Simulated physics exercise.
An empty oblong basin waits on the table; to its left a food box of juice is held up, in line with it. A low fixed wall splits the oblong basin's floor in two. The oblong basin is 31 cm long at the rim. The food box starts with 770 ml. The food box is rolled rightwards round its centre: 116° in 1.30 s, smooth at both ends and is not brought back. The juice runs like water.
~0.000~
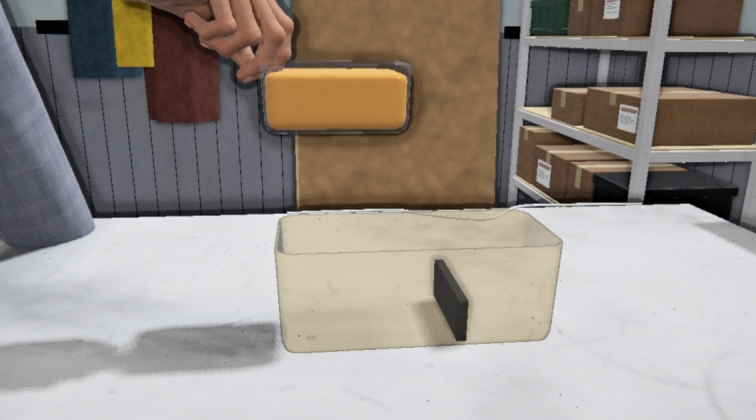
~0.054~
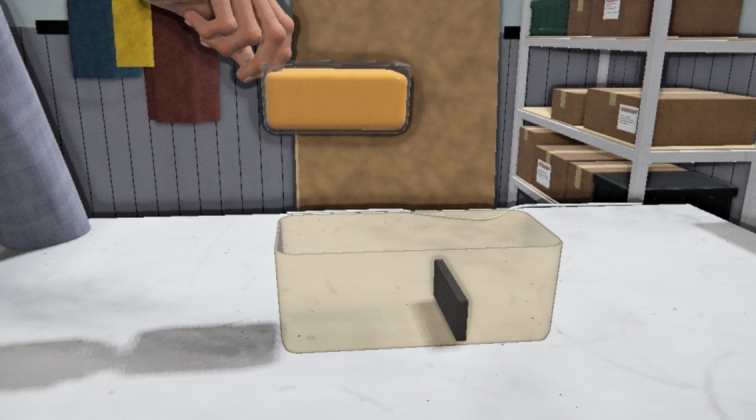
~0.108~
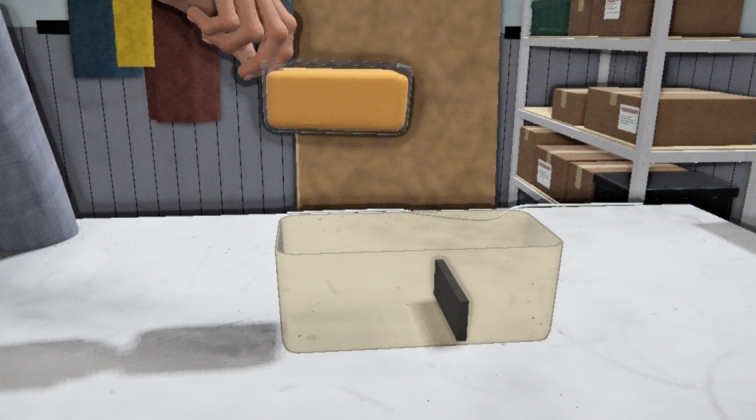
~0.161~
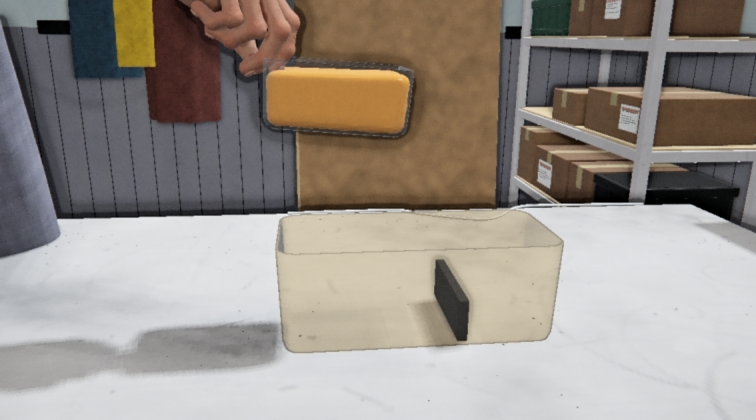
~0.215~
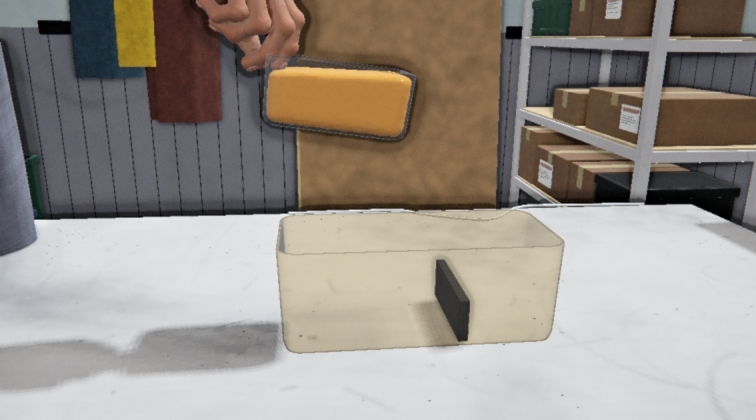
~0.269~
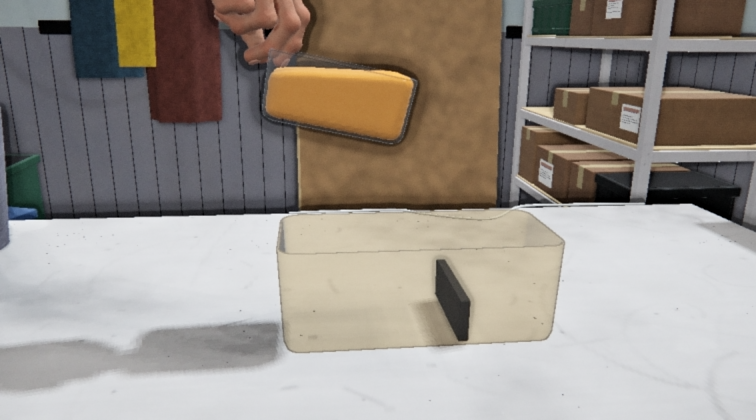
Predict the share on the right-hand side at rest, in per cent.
The far part has some 58 per cent.
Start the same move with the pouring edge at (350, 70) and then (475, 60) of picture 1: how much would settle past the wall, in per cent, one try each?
First 5, then 65 per cent.
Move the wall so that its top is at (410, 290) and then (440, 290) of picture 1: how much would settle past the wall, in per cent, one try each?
In turn about 70 and 60 per cent.
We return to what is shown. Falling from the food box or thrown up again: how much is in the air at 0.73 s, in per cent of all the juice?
Near 42 in a hundred.
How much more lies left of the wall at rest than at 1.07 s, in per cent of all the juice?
About 10 per cent.
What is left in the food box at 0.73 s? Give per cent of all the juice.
Near 32 in a hundred.
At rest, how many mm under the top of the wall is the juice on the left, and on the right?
Left about 40 mm, right about 16 mm.
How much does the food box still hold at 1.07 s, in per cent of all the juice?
Some 4 per cent.
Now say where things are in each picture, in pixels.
The first frame shows tilt 0°; pouring edge (404, 66); surface from (267, 73) to (401, 74); the oblong basin's rim runs from (278, 235) to (543, 228); the wall's top is at (450, 280).
The second frame shows tilt 0°; pouring edge (404, 66); surface from (267, 73) to (401, 74).
The third frame shows tilt 2°; pouring edge (405, 68); surface from (268, 72) to (402, 75).
The fourth frame shows tilt 4°; pouring edge (406, 71); surface from (269, 71) to (403, 75).
The fifth frame shows tilt 8°; pouring edge (408, 75); surface from (273, 72) to (405, 76).
The sixth frame shows tilt 12°; pouring edge (409, 80); surface from (271, 72) to (407, 77).
By 0.73 s the tilt is 69° and 32 per cent is still to pour, 3 is left of the wall and 22 right of it.
By 1.07 s the tilt is 107° and 4 per cent is still to pour, 25 is left of the wall and 59 right of it.
By 1.42 s the tilt is 116° and 0 per cent is still to pour, 35 is left of the wall and 58 right of it.
By 1.80 s the tilt is 116° and 0 per cent is still to pour, 35 is left of the wall and 58 right of it.
At rest 35 per cent lies left of the wall, 58 right of it and 7 outside.
